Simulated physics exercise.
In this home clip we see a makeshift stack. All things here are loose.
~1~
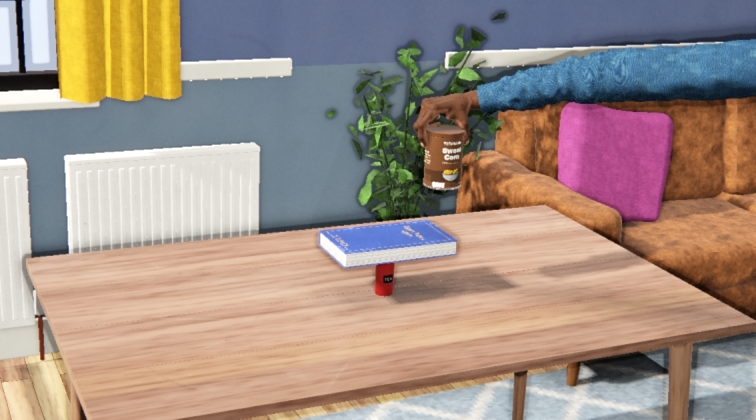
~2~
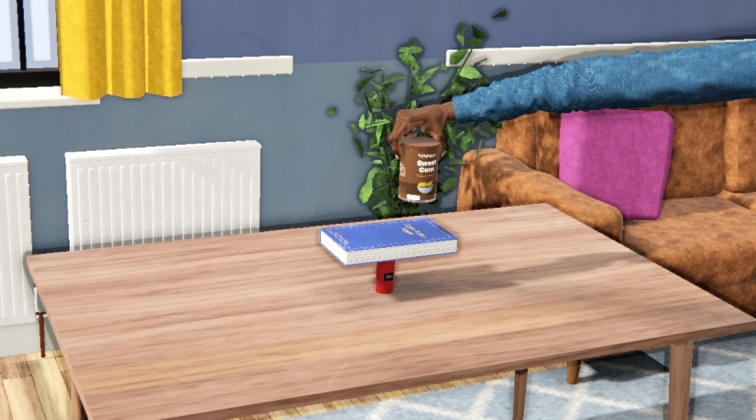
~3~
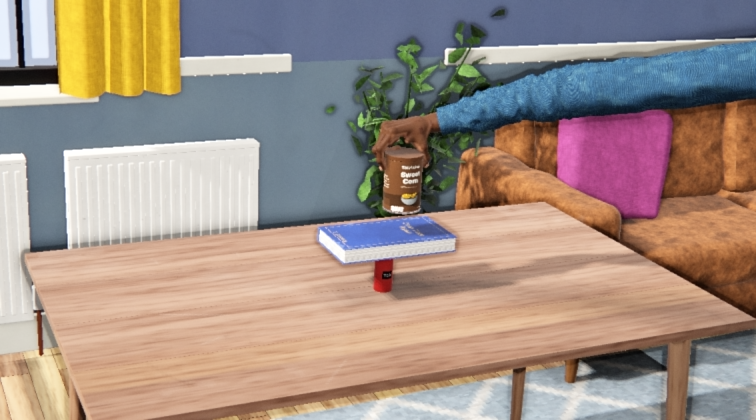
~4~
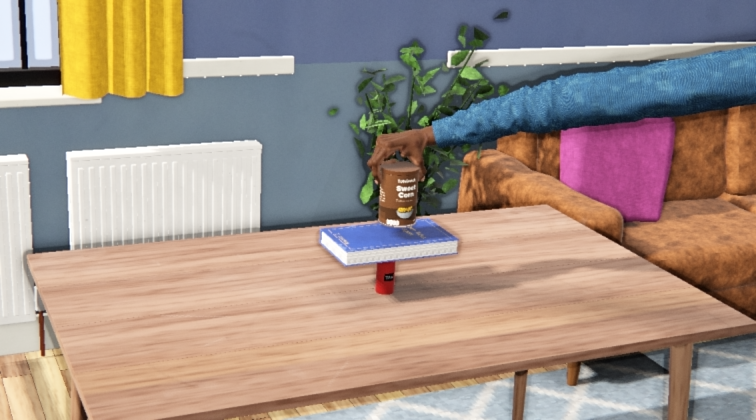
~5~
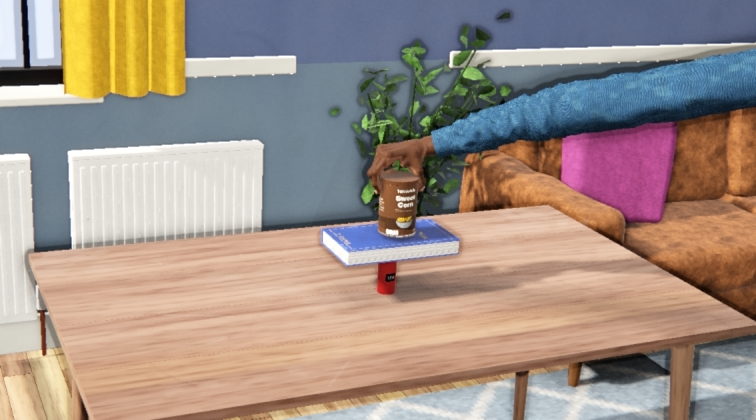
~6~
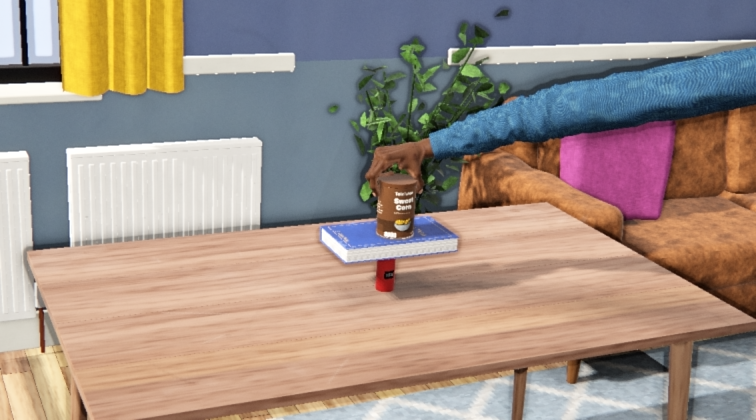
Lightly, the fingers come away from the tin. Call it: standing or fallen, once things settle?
Standing.
Then, 0.20 s after the last picture, nothing has stirred.
Then, 0.50 s after the last picture, brown tin resting near (396, 207).
At rest, all 3 in place. Seen from the same camera at the end, brown tin near (396, 207). The stack holds.
